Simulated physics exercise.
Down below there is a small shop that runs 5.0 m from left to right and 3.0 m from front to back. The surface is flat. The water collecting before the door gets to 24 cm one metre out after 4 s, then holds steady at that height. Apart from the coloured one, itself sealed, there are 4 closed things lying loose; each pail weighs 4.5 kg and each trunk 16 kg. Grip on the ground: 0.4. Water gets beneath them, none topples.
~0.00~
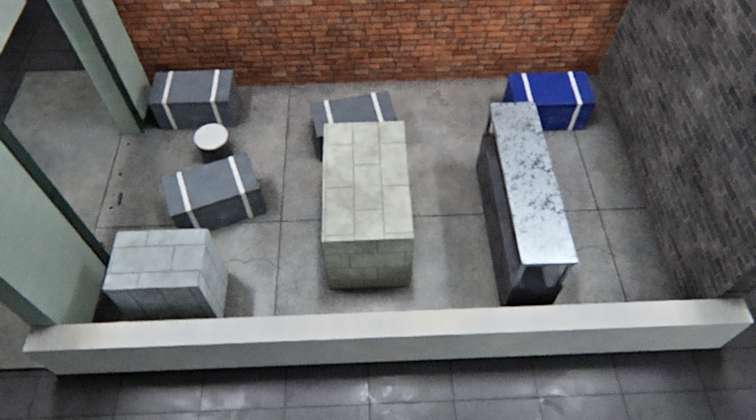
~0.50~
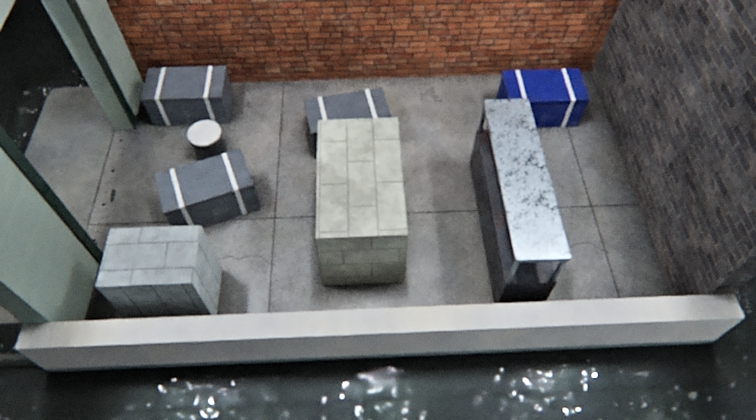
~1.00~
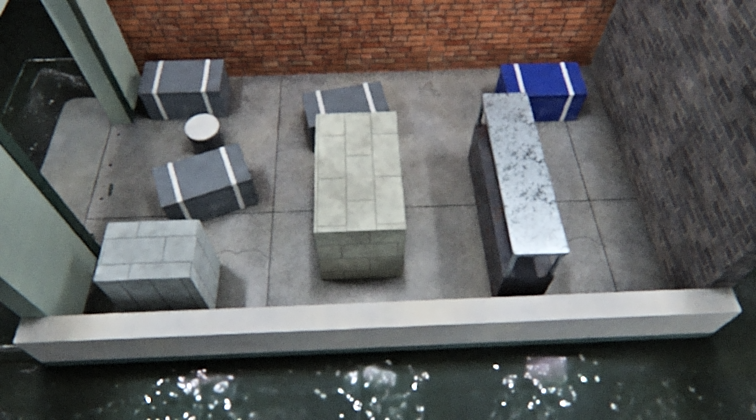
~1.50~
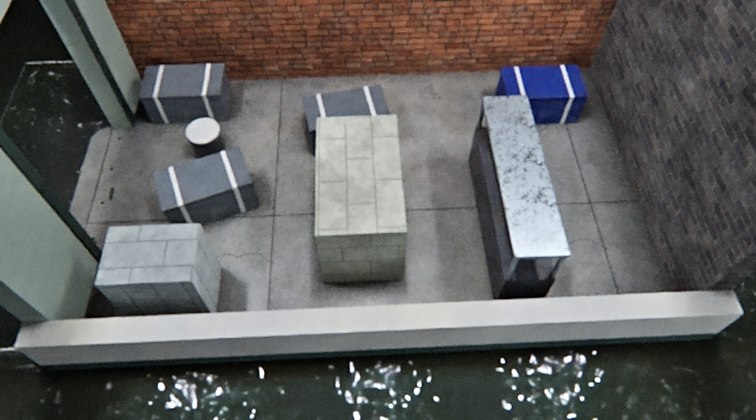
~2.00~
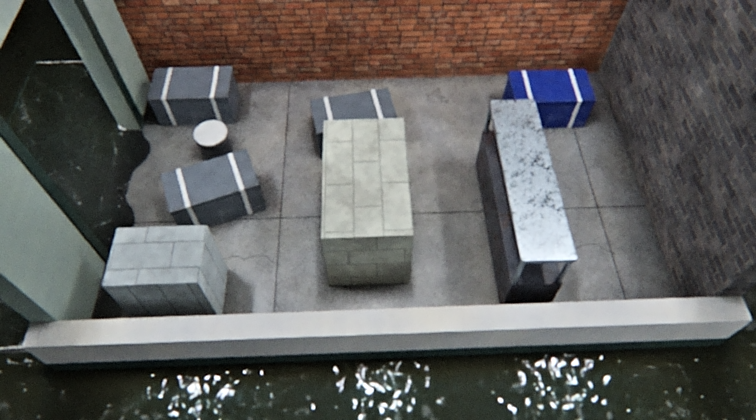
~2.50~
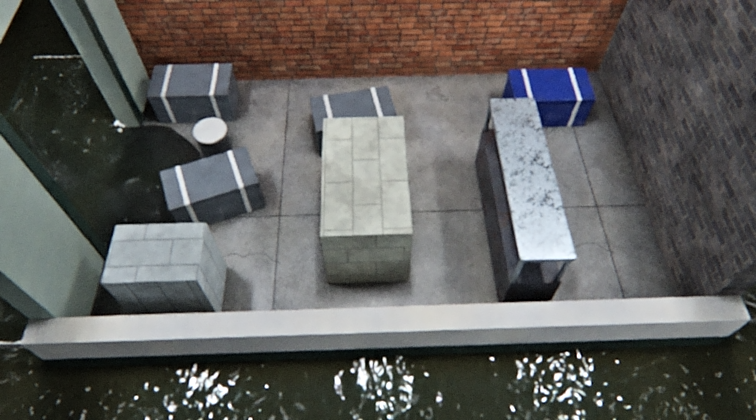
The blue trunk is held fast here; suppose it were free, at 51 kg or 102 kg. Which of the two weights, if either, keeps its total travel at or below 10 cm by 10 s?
Only the higher one.
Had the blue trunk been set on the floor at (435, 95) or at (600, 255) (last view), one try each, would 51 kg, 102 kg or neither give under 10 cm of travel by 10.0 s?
Trial 1 - only the upper mass works; trial 2 - only the upper mass works.
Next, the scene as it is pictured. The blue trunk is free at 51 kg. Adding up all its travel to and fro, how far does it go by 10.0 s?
Around 80 centimetres in total.
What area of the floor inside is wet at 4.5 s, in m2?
About 6.0 m2 is covered.
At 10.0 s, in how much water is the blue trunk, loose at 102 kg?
Close to 15 cm deep.
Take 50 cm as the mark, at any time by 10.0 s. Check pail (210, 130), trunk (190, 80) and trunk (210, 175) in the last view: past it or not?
Exceeds it; falls short; exceeds it.
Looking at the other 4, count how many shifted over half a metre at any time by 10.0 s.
It works out to 3.
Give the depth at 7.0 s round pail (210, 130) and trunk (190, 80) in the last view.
Roughly 10 and 5 cm.
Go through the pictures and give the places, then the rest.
The first frame shows the blue trunk at (551, 88) rests on the ground; water covers 0.0 m2; 0 of 5 have shifted.
The second frame shows the blue trunk at (545, 85), on the bottom; water covers 0.0 m2; 0 of 5 have shifted.
The third frame shows the blue trunk at (543, 79) rests on the ground; water covers 0.0 m2; 0 of 5 have shifted.
The fourth frame shows the blue trunk at (544, 82), on the bottom; 0.0 m2 under water; 0 of 5 have shifted.
The fifth frame shows the blue trunk at (551, 86) rests on the ground; 0.1 m2 under water; 0 of 5 have shifted.
The sixth frame shows the blue trunk at (551, 84), on the bottom; water covers 0.8 m2; 0 of 5 have shifted.
After 3.5 s the blue trunk would be 0 cm from its start with 51 kg and 0 cm from its start with 102 kg; 0 cm of water round it then.
After 4.5 s the blue trunk would be 0 cm from its start with 51 kg and 0 cm from its start with 102 kg; 0 cm of water round it then.
After 7.0 s the blue trunk would be 3 cm from its start with 51 kg and 0 cm from its start with 102 kg; 7 cm of water round it then.
After 10.0 s the blue trunk would be 74 cm from its start with 51 kg and 0 cm from its start with 102 kg; 15 cm of water round it then.
